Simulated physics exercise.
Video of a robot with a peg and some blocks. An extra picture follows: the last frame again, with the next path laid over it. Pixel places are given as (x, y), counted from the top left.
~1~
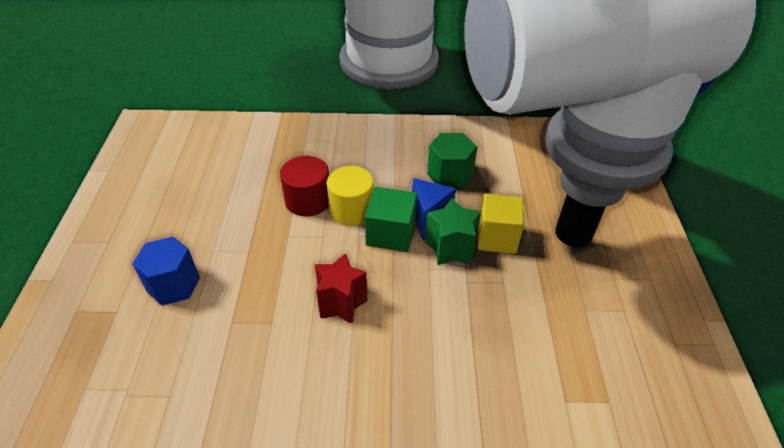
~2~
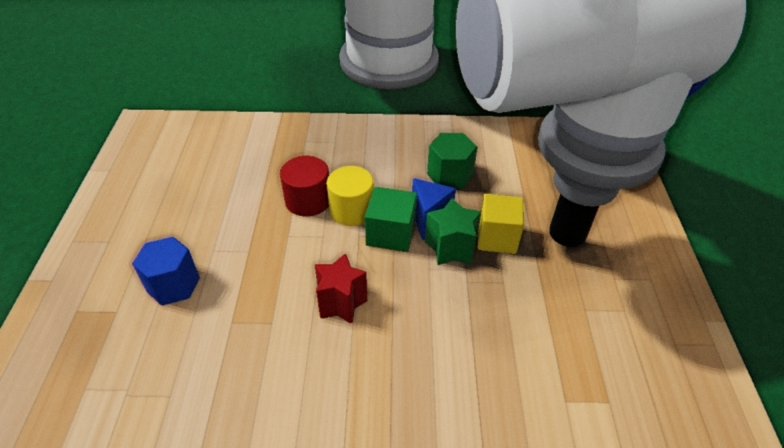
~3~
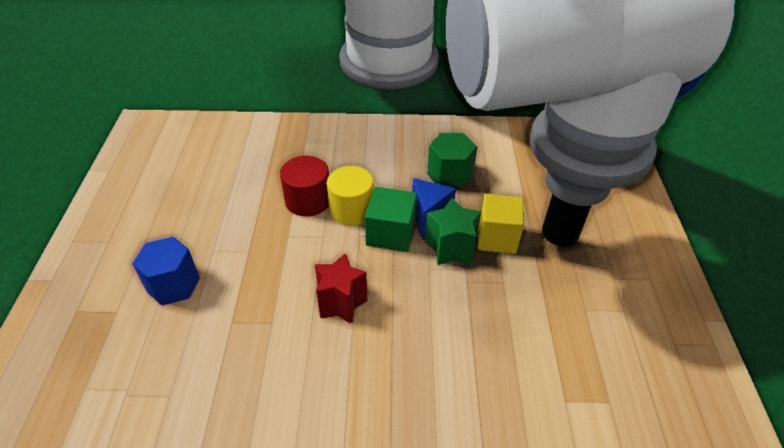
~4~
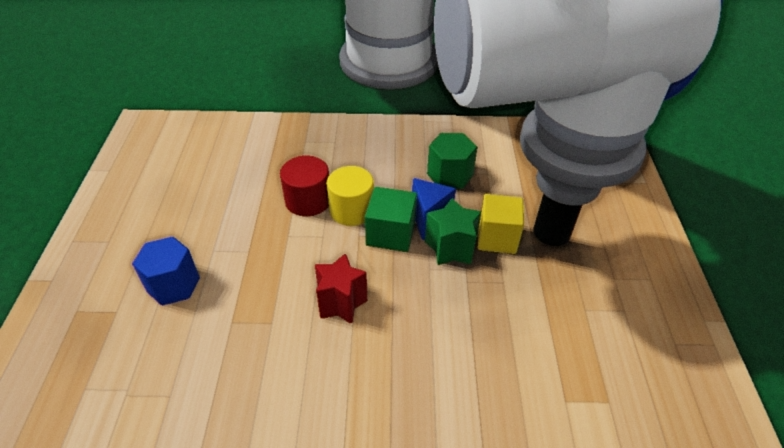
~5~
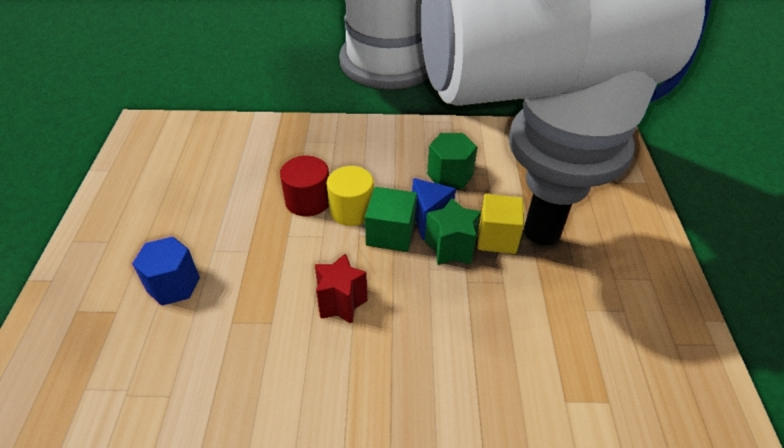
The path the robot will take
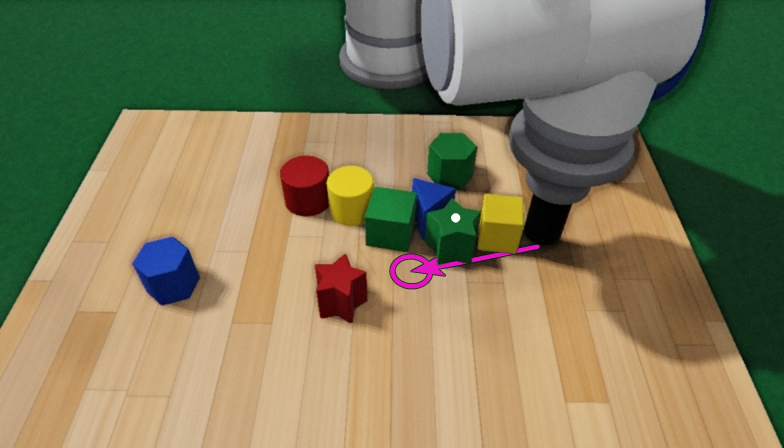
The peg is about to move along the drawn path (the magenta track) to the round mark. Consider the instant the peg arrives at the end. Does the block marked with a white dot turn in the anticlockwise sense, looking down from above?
Yes.
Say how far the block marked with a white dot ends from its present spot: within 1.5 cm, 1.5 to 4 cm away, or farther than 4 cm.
It goes beyond 4 cm.
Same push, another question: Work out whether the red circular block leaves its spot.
It shifts position.
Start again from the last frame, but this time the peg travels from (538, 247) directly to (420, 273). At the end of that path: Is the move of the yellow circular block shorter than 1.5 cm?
No, that is not how it ends up.
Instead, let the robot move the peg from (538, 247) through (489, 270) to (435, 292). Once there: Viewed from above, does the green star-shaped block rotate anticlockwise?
Short answer: Yes.
Drawn move, straight from (538, 247) to (411, 271); the dot is on the green star-shaped block.
The first path, step by step. One third of the way, peg at (499, 241); green square block at (381, 205); blue triangle at (425, 185), turned 20° clockwise; green star-shaped block at (424, 220), turned 35° anticlockwise; yellow square block at (467, 209), turned 30° clockwise.
Two thirds of the way, peg at (457, 249); red circular block at (296, 168); green square block at (366, 205), turned 25° clockwise; blue triangle at (425, 185), turned 15° clockwise; green star-shaped block at (413, 223), turned 50° anticlockwise; yellow square block at (448, 205), turned 55° clockwise.
At the end, peg at (412, 257); red circular block at (291, 166); green square block at (345, 203), turned 65° clockwise; blue triangle at (424, 183), turned 20° clockwise; green star-shaped block at (377, 229), turned 60° anticlockwise; yellow square block at (444, 206), turned 65° clockwise.
